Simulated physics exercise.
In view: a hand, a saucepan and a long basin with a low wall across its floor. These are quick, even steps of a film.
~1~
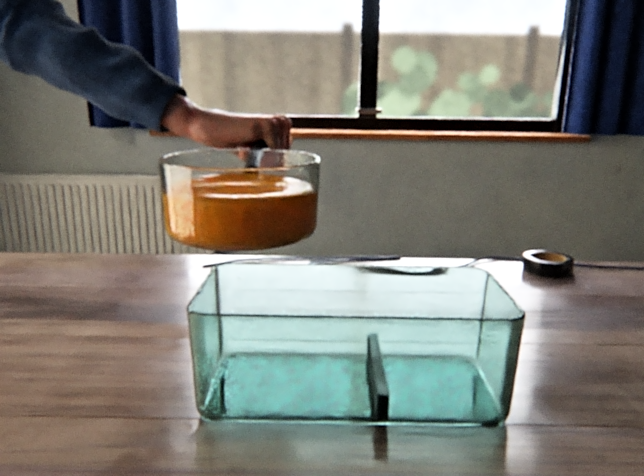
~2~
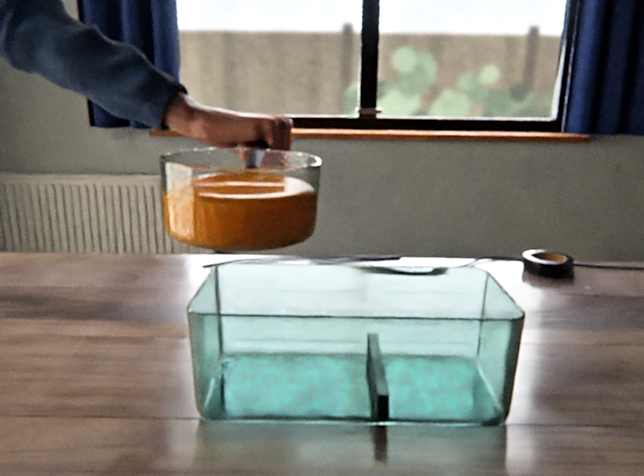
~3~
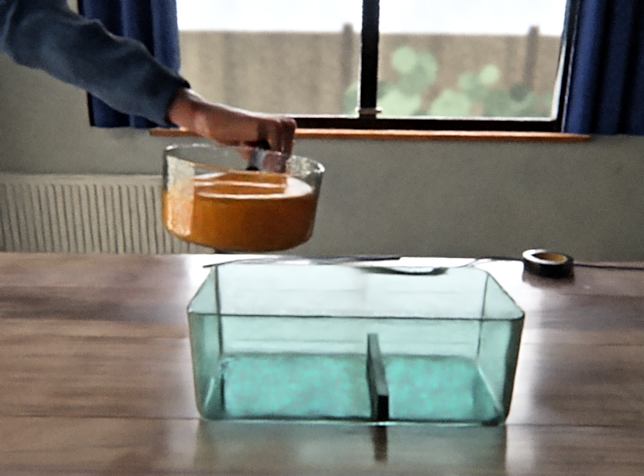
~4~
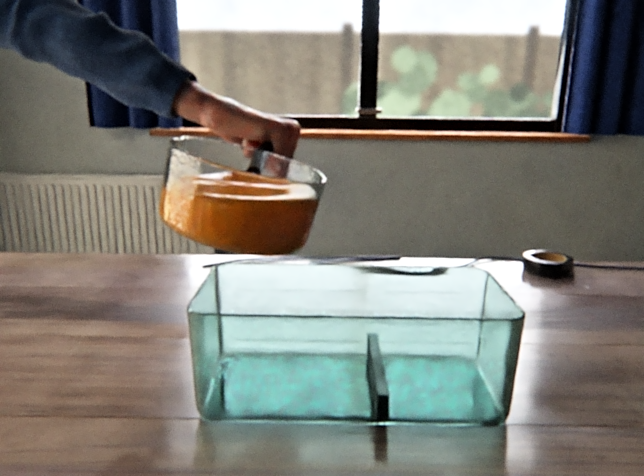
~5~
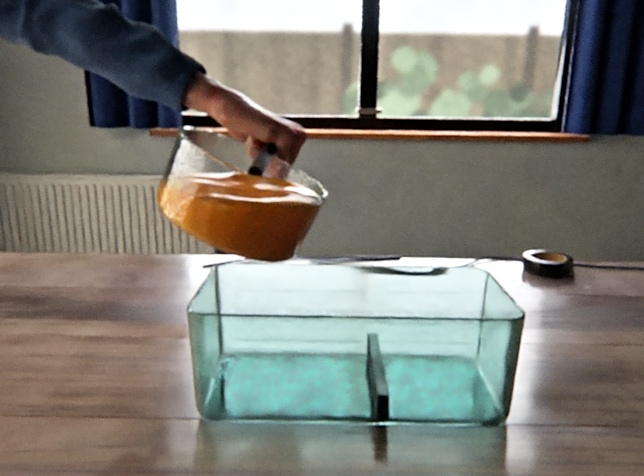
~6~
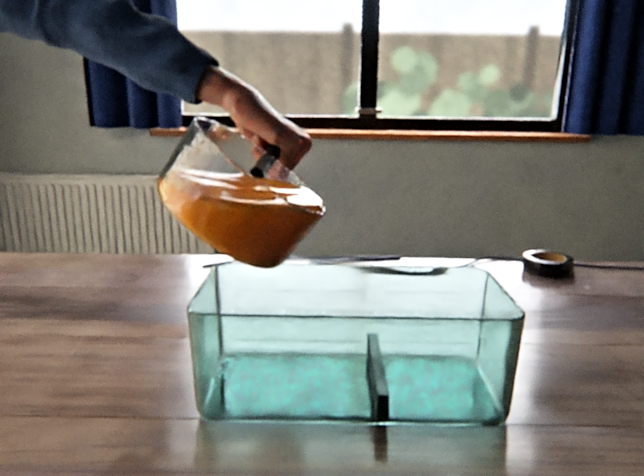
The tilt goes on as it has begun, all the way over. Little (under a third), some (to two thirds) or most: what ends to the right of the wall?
The share right of the wall is less than a third.
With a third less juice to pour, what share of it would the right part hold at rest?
Near 15 %.
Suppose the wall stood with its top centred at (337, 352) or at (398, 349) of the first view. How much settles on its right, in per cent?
Roughly 60 per cent, and 10 per cent.
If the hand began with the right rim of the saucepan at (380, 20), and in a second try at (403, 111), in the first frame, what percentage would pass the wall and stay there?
About 60 and 65 per cent.
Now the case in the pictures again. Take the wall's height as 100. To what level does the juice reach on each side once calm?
Near 80 on the left, 30 on the right.
A moment on, the tilt is 92° and 30 per cent is still to pour, 38 is left of the wall and 2 right of it.
Next, the tilt is 94° and 11 per cent is still to pour, 70 is left of the wall and 13 right of it.
Then the tilt is 94° and 4 per cent is still to pour, 71 is left of the wall and 19 right of it.
Later the tilt is 94° and 1 per cent is still to pour, 74 is left of the wall and 20 right of it.
At rest 75 per cent lies left of the wall, 20 right of it and 5 outside.
